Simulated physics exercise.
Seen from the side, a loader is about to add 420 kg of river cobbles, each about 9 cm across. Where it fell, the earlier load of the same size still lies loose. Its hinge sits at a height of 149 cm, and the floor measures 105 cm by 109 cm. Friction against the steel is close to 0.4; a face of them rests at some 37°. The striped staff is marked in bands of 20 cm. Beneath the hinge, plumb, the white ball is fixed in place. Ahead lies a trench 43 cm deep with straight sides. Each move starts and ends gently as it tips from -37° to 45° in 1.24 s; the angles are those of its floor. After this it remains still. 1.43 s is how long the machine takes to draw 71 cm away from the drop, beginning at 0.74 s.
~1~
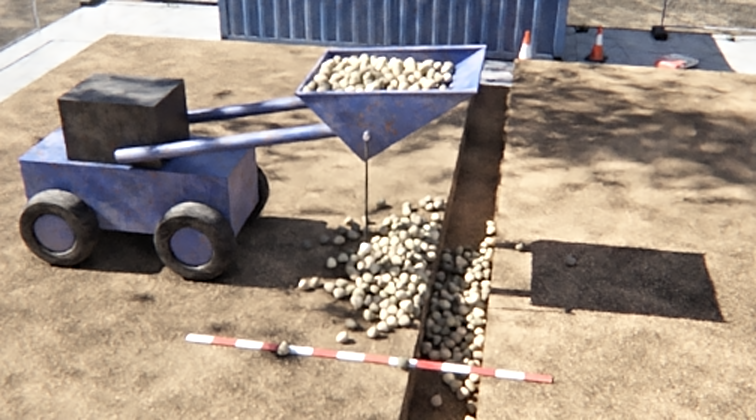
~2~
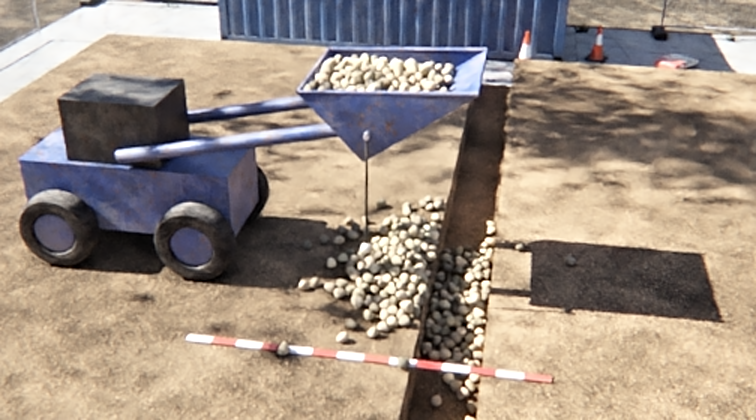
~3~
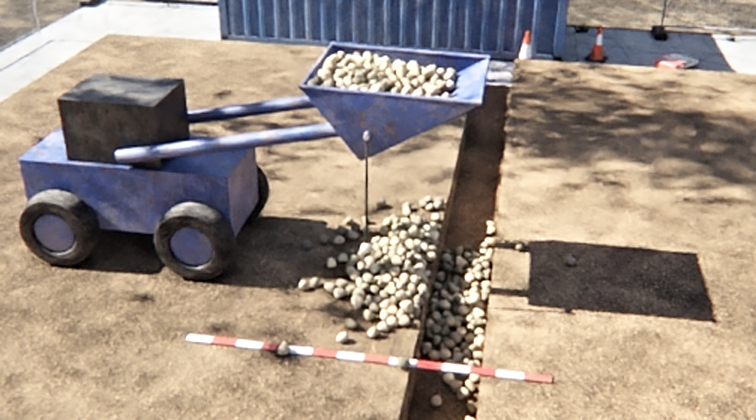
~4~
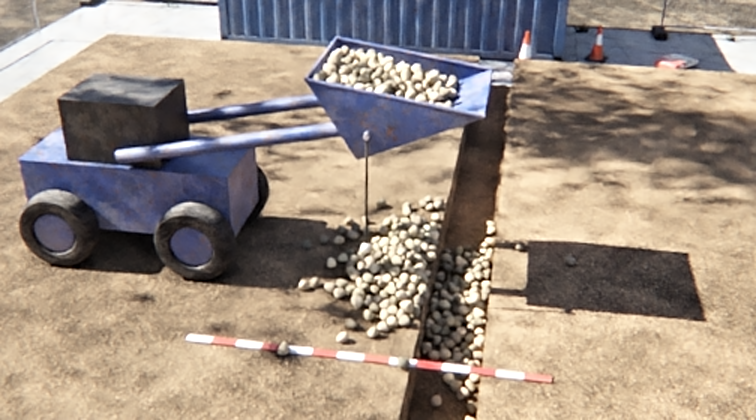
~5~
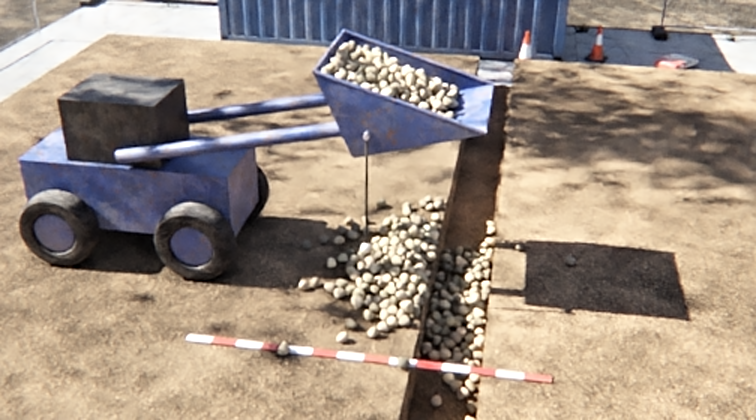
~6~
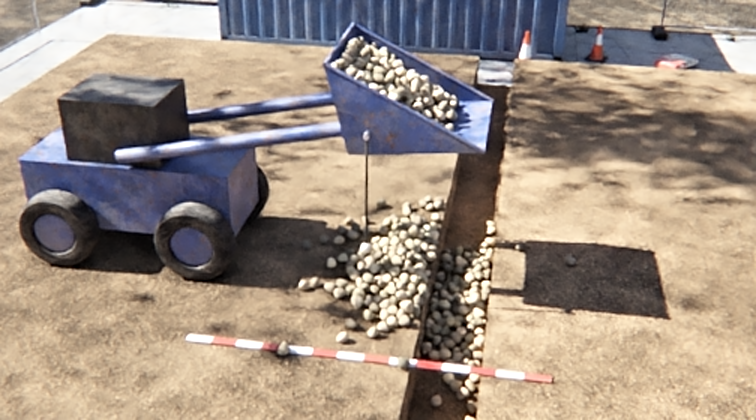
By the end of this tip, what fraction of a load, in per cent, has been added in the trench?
I would say about 89 percent.
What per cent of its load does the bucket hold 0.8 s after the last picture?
About 25 per cent is held.
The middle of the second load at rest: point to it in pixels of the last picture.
Middle: Approx. (455, 289) px.
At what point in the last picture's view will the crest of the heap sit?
The top of the heap sits near (412, 250).
Then, 0.4 s after the last picture the floor is at 32°; in per cent of one load, 100 in the bucket, 45 short of the trench, 55 in the trench; the foremost stones are at (499, 307).
Then, 0.8 s after the last picture the floor is at 45°; in per cent of one load, 25 in the bucket, 63 short of the trench, 111 in the trench, 1 past the trench; the foremost stones are at (503, 290).
Then, 2.1 s after the last picture the floor is at 45°; in per cent of one load, 0 in the bucket, 52 short of the trench, 143 in the trench, 4 past the trench; the foremost stones are at (564, 268).
Then, 4.8 s after the last picture the floor is at 45°; in per cent of one load, 0 in the bucket, 52 short of the trench, 143 in the trench, 4 past the trench; the foremost stones are at (564, 268). Net gain in the trench, 89.
